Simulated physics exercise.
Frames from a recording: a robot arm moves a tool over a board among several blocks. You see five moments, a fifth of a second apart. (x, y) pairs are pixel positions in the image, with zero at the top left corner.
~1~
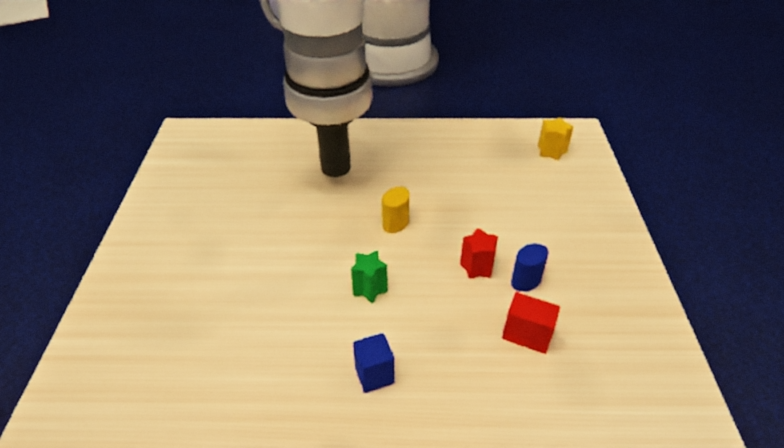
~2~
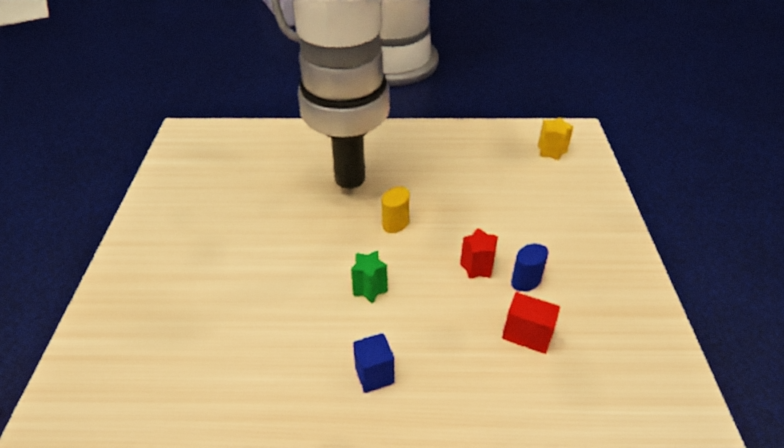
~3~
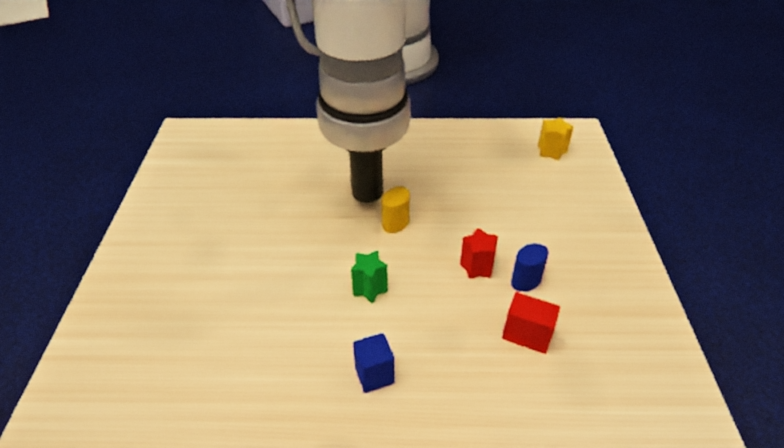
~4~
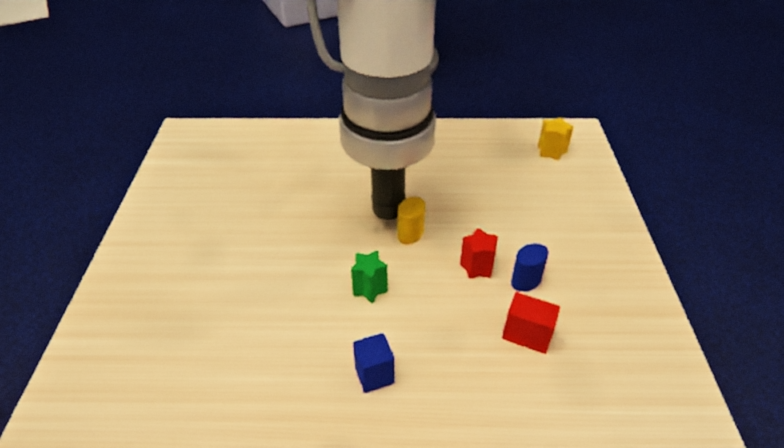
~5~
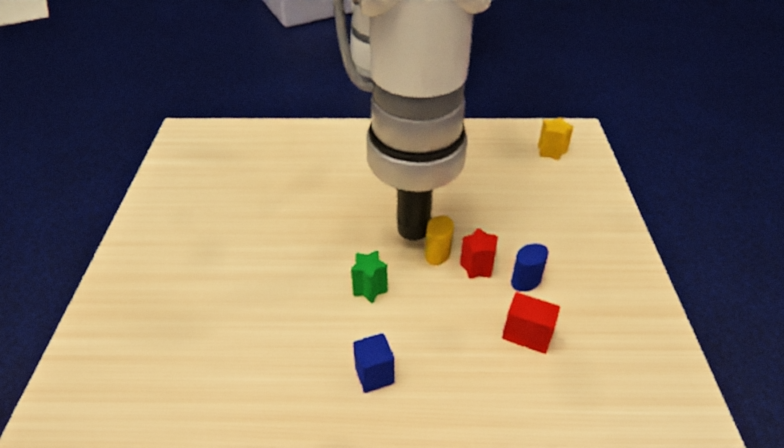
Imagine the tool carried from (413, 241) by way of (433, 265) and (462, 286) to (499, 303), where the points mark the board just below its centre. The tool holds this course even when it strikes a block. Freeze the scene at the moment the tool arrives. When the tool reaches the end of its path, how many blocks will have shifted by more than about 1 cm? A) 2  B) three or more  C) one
The correct letter is B.
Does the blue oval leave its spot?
Short answer: Yes.
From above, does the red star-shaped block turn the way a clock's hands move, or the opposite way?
Viewed from above, counterclockwise.
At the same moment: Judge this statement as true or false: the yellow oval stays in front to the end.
The statement is correct.
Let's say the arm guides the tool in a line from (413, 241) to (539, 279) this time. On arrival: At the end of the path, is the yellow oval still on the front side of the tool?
No - that is not the case.
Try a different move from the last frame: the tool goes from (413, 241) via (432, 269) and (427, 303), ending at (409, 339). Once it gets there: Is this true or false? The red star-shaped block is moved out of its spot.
That claim is true.
The first path, step by step. One third of the way, tool at (435, 255); yellow oval at (468, 248), turned 25° anticlockwise; red star-shaped block at (500, 246), turned 25° anticlockwise.
Two thirds of the way, tool at (465, 276); yellow oval at (499, 271), turned 20° anticlockwise; red star-shaped block at (514, 252), turned 95° anticlockwise; blue oval at (548, 253).
At the end, tool at (501, 292); yellow oval at (537, 290); red star-shaped block at (519, 254), turned 115° anticlockwise; blue oval at (554, 250); red rectangular block at (548, 323).
